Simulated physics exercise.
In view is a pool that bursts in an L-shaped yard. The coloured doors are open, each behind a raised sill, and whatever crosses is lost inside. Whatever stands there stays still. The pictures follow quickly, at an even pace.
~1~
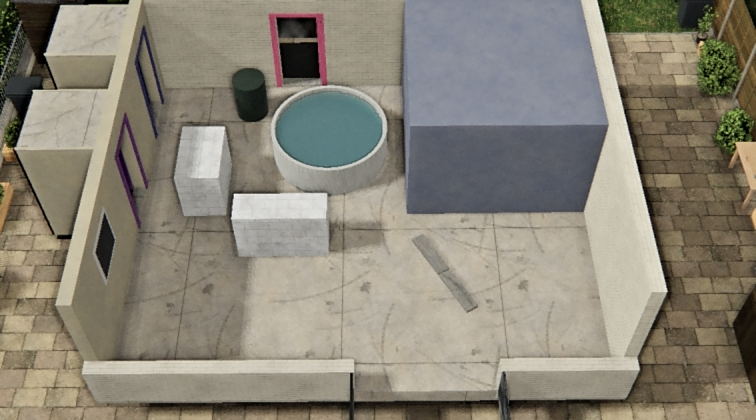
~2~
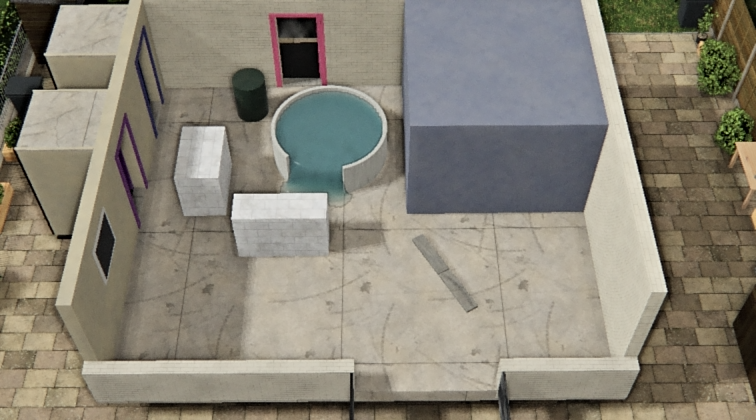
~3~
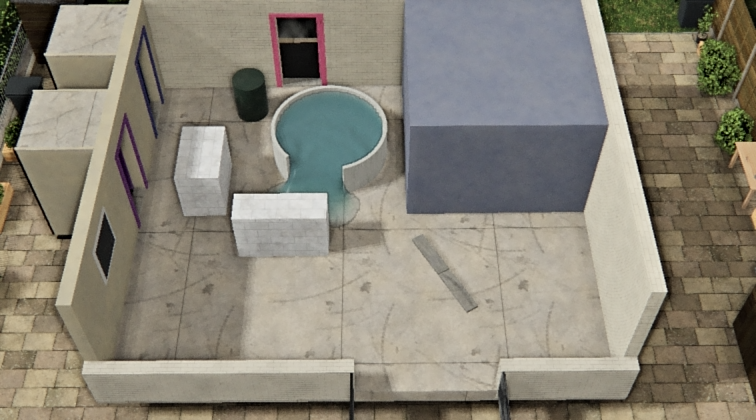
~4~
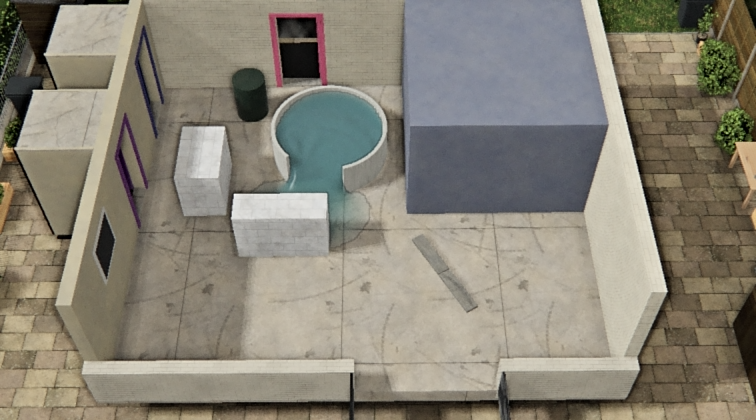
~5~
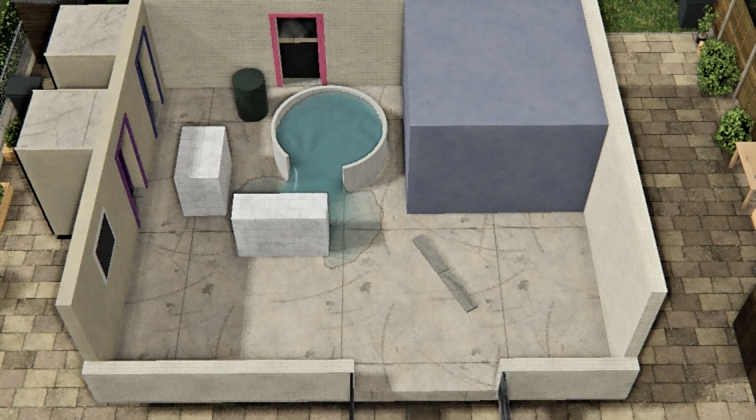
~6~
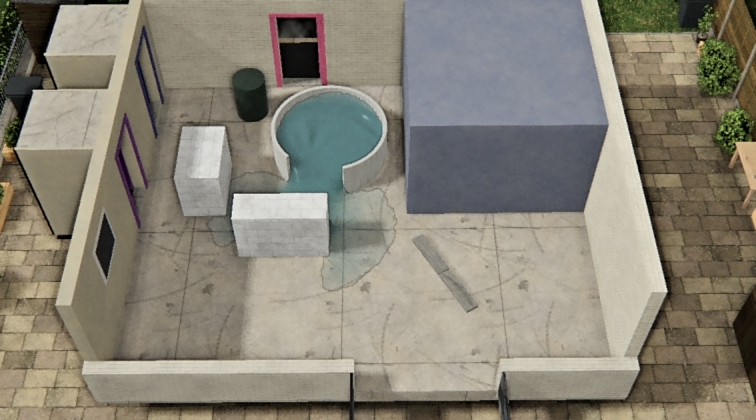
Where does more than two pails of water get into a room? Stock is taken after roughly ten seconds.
The pink door will get more than two buckets; the blue door will get two buckets at most; the purple door will get more than two buckets.
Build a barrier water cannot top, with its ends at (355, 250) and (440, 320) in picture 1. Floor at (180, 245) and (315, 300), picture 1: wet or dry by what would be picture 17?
The first point ends up swamped and the second ends up swamped.
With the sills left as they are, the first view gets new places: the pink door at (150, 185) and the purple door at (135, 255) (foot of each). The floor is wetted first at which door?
It's the one in purple.
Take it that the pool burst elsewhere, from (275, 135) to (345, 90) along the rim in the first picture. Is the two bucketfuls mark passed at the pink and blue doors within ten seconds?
As I see it, the pink door tops the mark and the blue door tops the mark.
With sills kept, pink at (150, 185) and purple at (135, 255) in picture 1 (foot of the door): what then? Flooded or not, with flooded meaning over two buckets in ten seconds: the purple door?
Purple: Over the limit.
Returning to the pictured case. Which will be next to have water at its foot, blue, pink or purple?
Result: The one in purple.
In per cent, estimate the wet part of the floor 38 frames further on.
About 85 per cent.
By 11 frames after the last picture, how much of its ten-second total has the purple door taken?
25 %.
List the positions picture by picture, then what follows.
The first picture shows still water in the round pool at (329, 129).
In the second picture, the front is at (347, 200), out from the gap at (315, 183).
In the third picture, water pours out at (315, 185) and has run to a hidden place.
In the fourth picture, water pours out at (315, 186) and has run to a hidden place.
In the fifth picture, water pours out at (315, 186) and has run to (340, 262).
In the sixth picture, water pours out at (315, 186) and has run to (333, 286).
A moment on, water covers 20 % of the floor; the pink door not reached, the blue door not reached, the purple door not reached.
Next, water covers 40 % of the floor; the pink door not reached, the blue door not reached, the purple door over two buckets in.
Then, water covers 70 % of the floor; the pink door under two buckets in, the blue door not reached, the purple door over two buckets in.
Later, water covers 85 % of the floor; the pink door over two buckets in, the blue door wet at the sill, nothing in, the purple door far over two buckets in.
In the end, water covers 100 % of the floor; the pink door far over two buckets in, the blue door wet at the sill, nothing in, the purple door far over two buckets in.
